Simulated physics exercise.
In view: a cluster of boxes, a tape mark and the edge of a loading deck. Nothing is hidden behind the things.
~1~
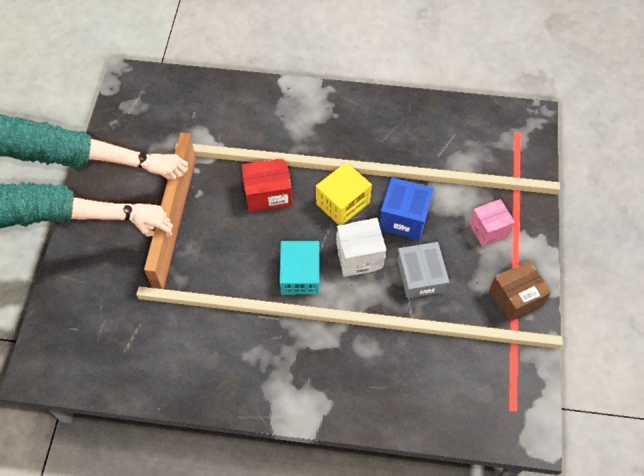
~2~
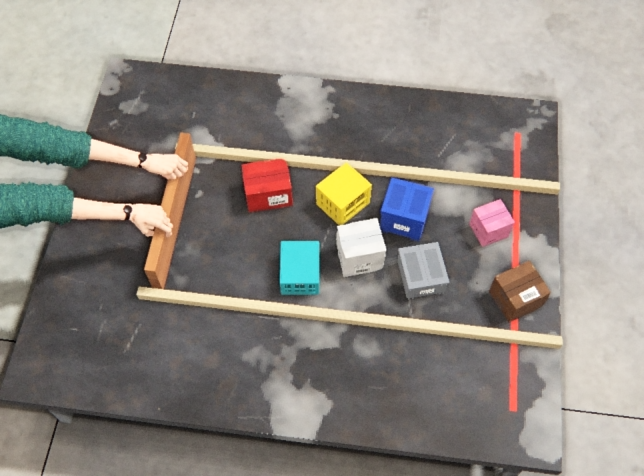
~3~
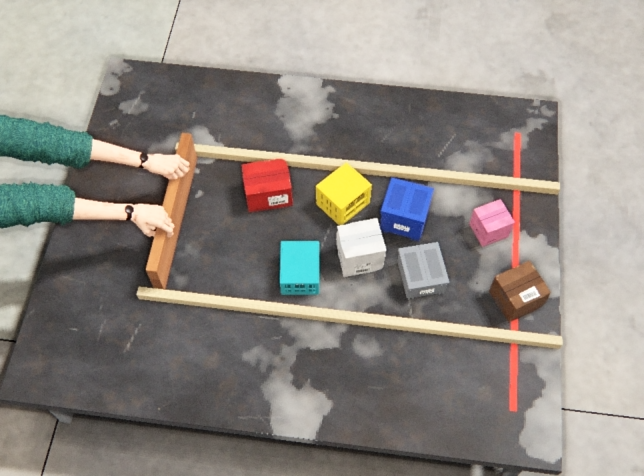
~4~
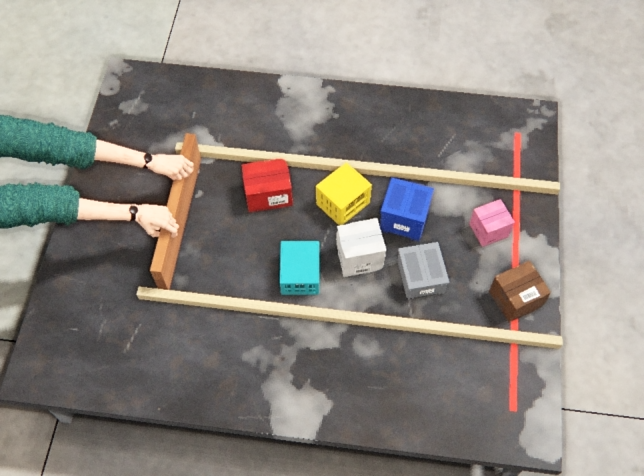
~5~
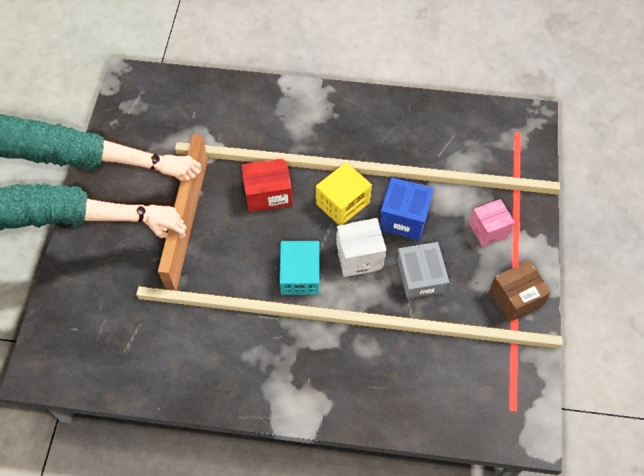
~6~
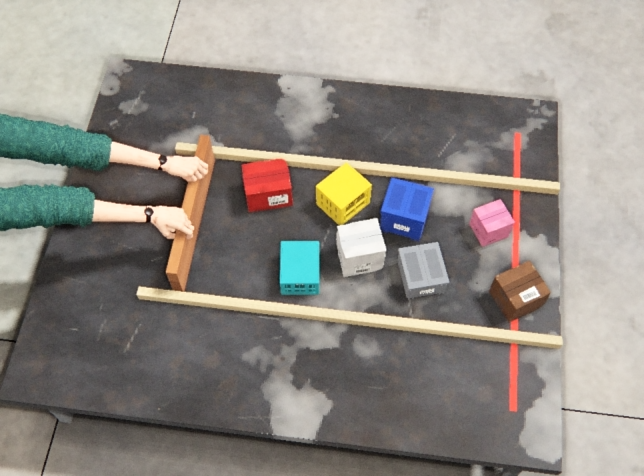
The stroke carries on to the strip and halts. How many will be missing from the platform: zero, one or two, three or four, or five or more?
As it turns out, the number that fall off is five or more.
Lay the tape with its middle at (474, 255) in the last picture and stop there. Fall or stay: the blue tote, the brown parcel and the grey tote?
The blue tote goes over, the brown parcel comes down, the grey tote stays on.
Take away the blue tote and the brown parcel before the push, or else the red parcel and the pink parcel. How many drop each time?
First 4, then 3.
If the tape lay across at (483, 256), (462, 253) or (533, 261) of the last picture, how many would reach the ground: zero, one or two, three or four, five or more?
In that order: Three to four; three or four; more than four.
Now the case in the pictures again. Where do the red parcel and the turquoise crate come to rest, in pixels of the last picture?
The red parcel at (543, 218), the turquoise crate at (536, 306).
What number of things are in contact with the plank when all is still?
The number is 2.
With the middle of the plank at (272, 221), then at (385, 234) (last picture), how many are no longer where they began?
By then 2, and 7.
Early on, none off yet; brown parcel at rest near (519, 292); pink parcel at rest near (492, 223); grey tote moving near (426, 271).
Finally, the number that fall off is five or more; lost, yellow crate, white box, blue tote, grey tote, pink parcel and brown parcel.
